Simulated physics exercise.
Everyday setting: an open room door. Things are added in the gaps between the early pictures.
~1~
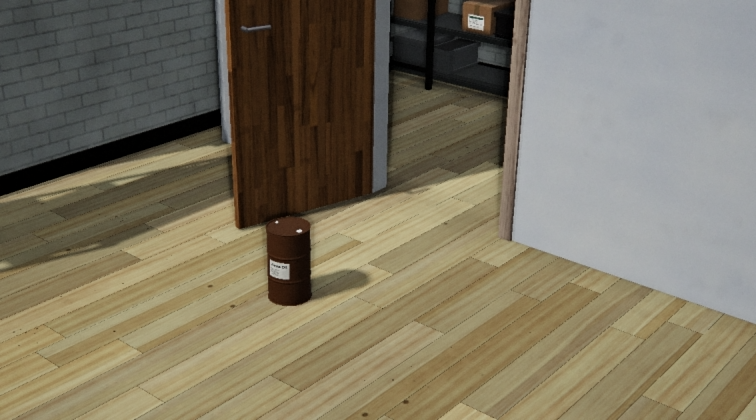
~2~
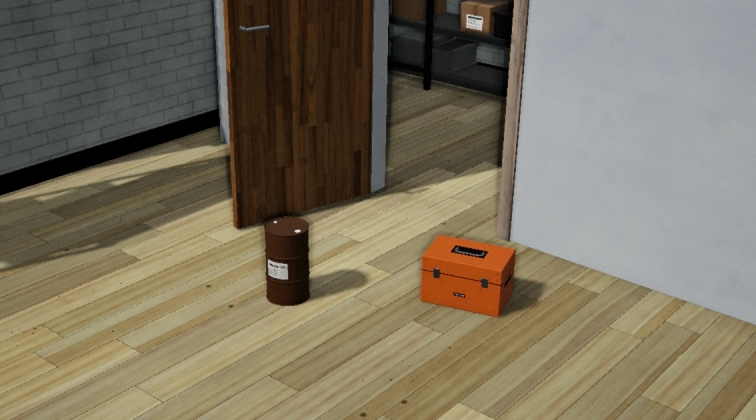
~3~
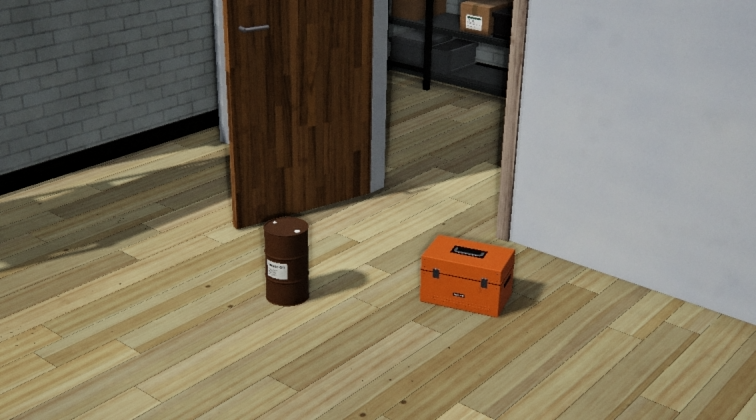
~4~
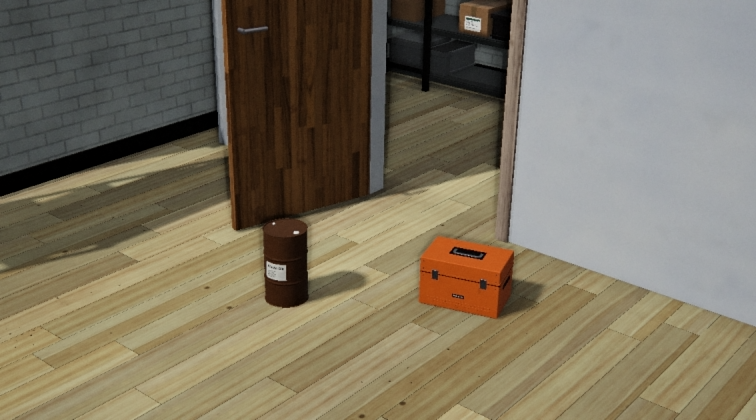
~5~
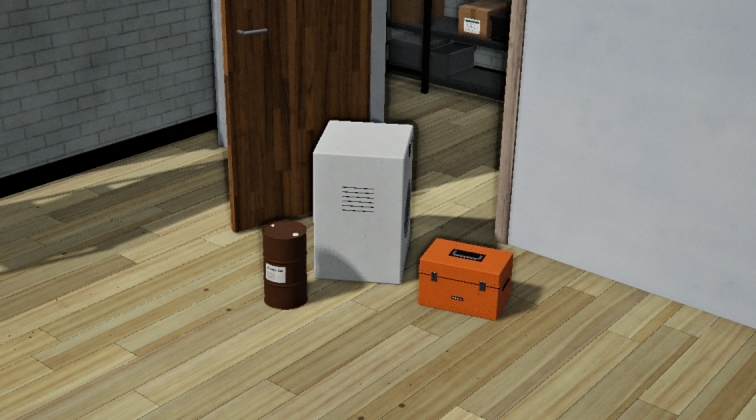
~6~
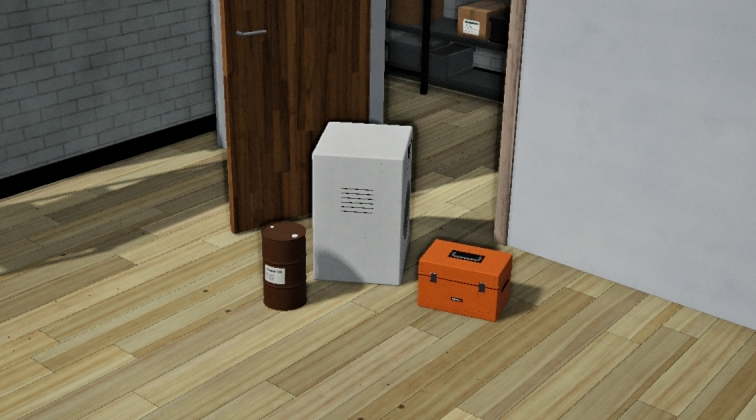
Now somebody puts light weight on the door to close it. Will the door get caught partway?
Yes. The door cannot travel further.
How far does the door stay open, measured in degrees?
The answer is roughly 70°.
Then, 0.50 s after the last picture, door at 90°.
Then, 0.80 s after the last picture, door at 73°.
At rest, door at 68°; all 3 in place. Seen from the same camera at the end, white appliance near (368, 203).
